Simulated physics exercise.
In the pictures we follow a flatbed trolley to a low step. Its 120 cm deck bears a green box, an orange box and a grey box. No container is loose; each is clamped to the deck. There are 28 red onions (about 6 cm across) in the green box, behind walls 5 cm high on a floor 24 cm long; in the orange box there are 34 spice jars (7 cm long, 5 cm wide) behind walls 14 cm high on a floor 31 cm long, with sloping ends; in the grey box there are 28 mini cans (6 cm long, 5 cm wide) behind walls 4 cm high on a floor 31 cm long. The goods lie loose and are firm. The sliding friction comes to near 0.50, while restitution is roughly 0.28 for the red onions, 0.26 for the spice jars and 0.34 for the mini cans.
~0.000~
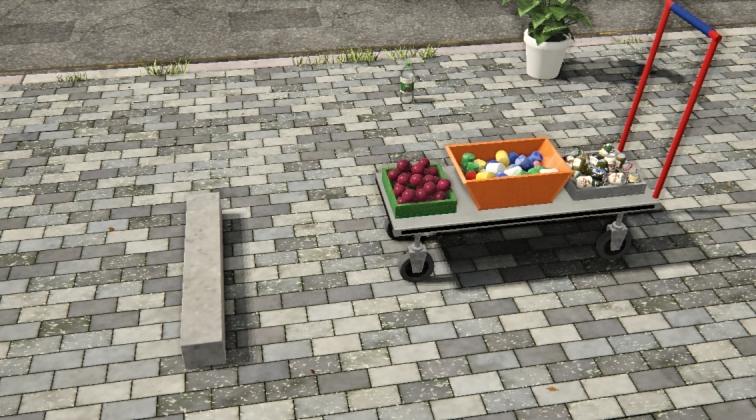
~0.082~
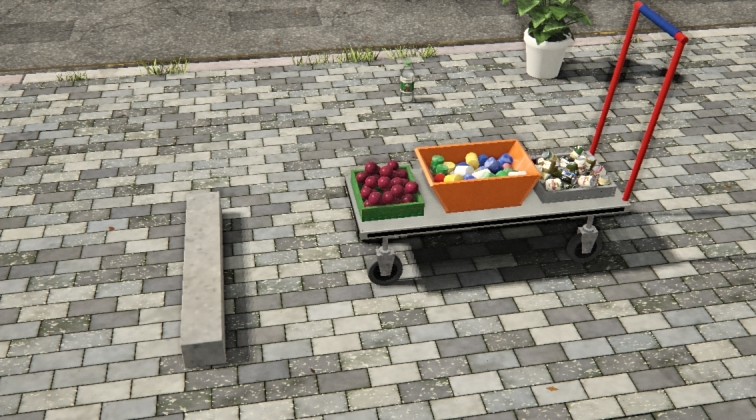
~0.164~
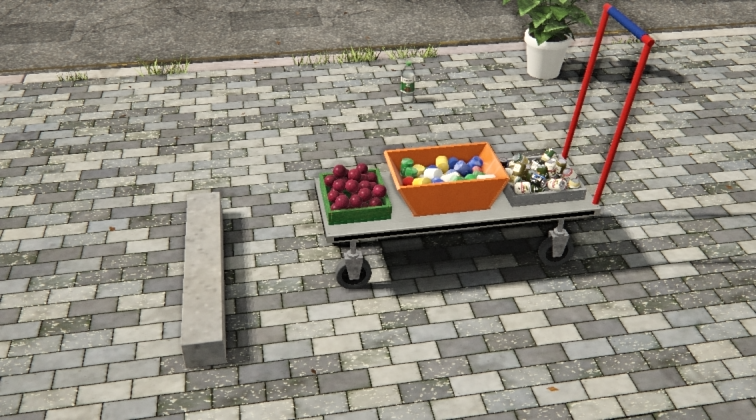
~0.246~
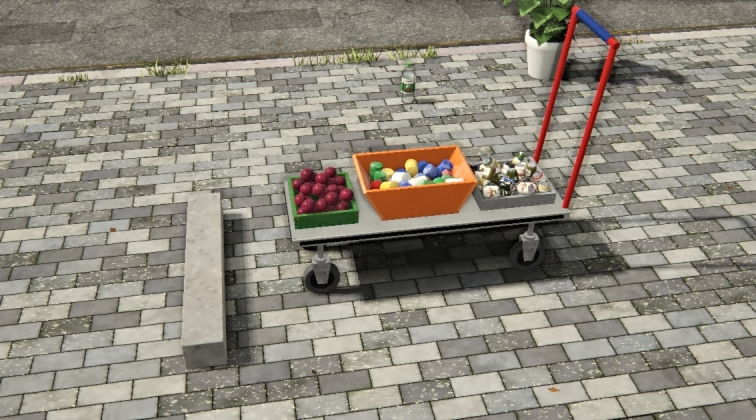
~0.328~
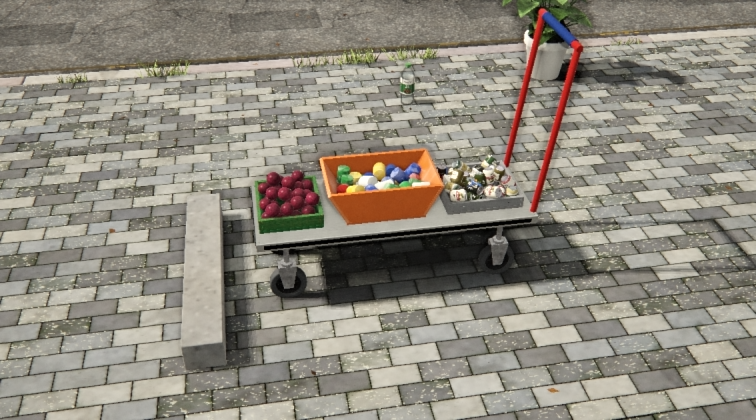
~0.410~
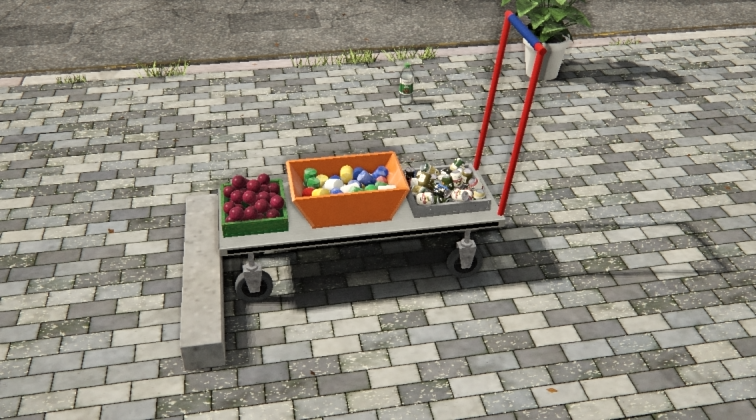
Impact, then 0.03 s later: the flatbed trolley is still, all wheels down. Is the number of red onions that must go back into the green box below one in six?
My guess is the spilled share will top a sixth.
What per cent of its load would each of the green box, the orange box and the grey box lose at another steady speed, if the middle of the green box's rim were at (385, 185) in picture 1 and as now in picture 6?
Green box 30 %, orange box 0 %, grey box 10 %.
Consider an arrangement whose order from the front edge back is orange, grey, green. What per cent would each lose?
In that arrangement the green box sheds 40 per cent of its load, the orange box 0 per cent, and the grey box 30 per cent.
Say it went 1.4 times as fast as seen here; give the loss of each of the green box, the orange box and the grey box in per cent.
Green box 50, orange box 0, grey box 30 per cent.
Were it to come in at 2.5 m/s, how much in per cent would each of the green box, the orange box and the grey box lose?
Green box 50 %, orange box 10 %, grey box 30 %.
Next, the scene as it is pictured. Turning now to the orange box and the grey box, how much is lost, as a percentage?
Loss: Orange box 0 per cent, grey box 20 per cent.
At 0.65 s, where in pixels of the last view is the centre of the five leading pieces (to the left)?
They're centred near (173, 228).
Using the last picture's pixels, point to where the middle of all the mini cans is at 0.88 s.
Near (417, 190) in pixels.
After 0.43 s, contact.
After 0.53 s, green box 24 in, 4 out, orange box 34 in, 0 out and grey box 26 in, 2 out.
After 0.65 s, green box 19 in, 9 out, orange box 34 in, 0 out and grey box 23 in, 5 out.
After 0.88 s, green box 16 in, 12 out, orange box 34 in, 0 out and grey box 24 in, 4 out.
Outcome (at 1.38 s), green box 16 in, 12 out, orange box 34 in, 0 out and grey box 23 in, 5 out. Asked share, 12 of 28, 43 per cent.
